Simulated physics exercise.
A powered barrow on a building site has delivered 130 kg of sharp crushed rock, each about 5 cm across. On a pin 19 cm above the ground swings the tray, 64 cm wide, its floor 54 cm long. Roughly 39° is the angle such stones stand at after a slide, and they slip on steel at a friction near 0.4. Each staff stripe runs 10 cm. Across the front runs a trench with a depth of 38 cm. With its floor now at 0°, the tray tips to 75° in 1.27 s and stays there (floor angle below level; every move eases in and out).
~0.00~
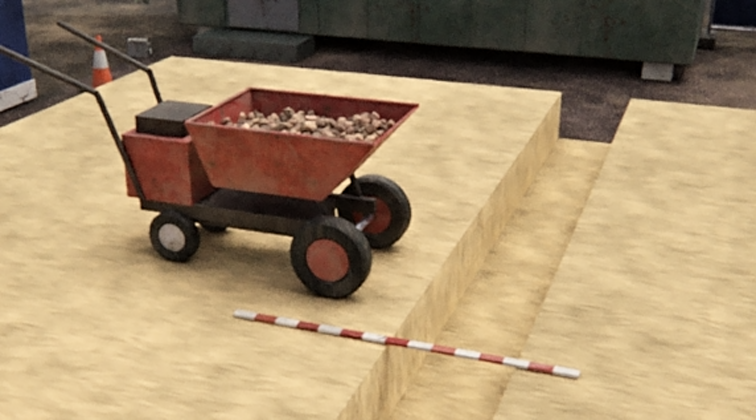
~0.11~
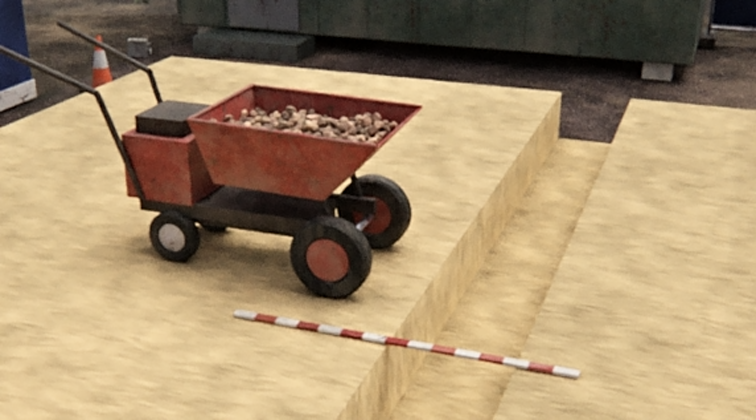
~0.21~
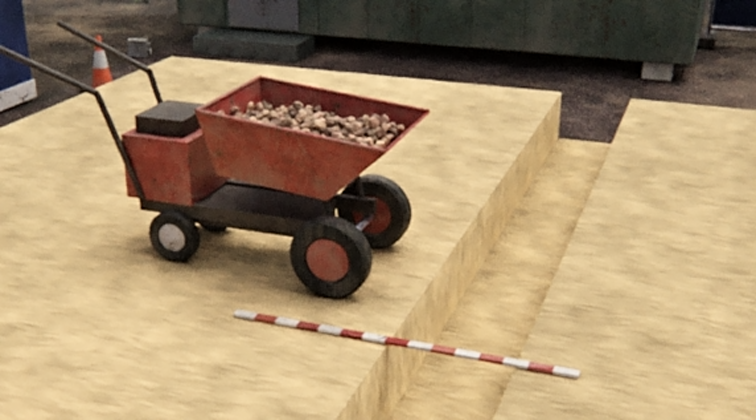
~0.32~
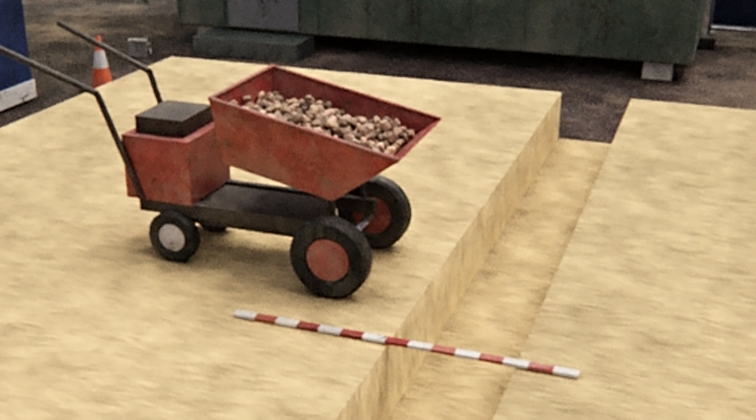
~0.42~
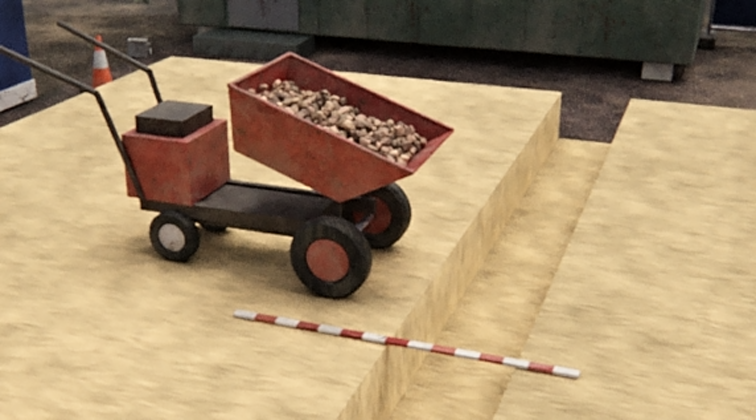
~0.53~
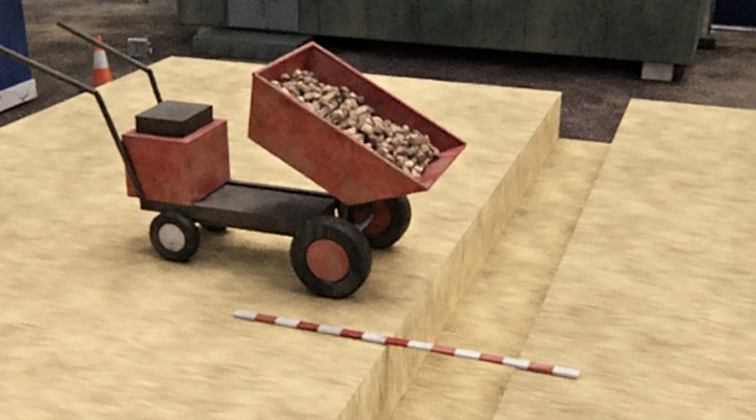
A red powered barrow loaded with crushed rock stood still beside a trench, and its tray slowly tilted forward to the right, the back end rising steadily while the stones shifted slightly inside.
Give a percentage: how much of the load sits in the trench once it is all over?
99 %.
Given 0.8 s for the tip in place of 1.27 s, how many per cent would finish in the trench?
My guess is near 90 percent.
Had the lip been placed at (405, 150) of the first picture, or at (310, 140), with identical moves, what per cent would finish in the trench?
First some 70, then 100 per cent.
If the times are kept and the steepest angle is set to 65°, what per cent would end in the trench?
Share in trench: Approx. 75%.
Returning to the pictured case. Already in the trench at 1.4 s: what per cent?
By that moment, roughly 40 per cent of the load.
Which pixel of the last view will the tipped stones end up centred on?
I'd point somewhere around (505, 351).
After 0.9 s the floor is at 63°; 100 % in the tray; the foremost stones are at (469, 241).
After 1.4 s the floor is at 75°; 62 % in the tray, 38 % in the trench; the foremost stones are at (547, 286).
After 1.7 s the floor is at 75°; 23 % in the tray, 75 % in the trench, 1 % past the trench; the foremost stones are at (596, 310).
After 3.7 s the floor is at 75°; 0 % in the tray, 99 % in the trench, 1 % past the trench; the foremost stones are at (603, 312).
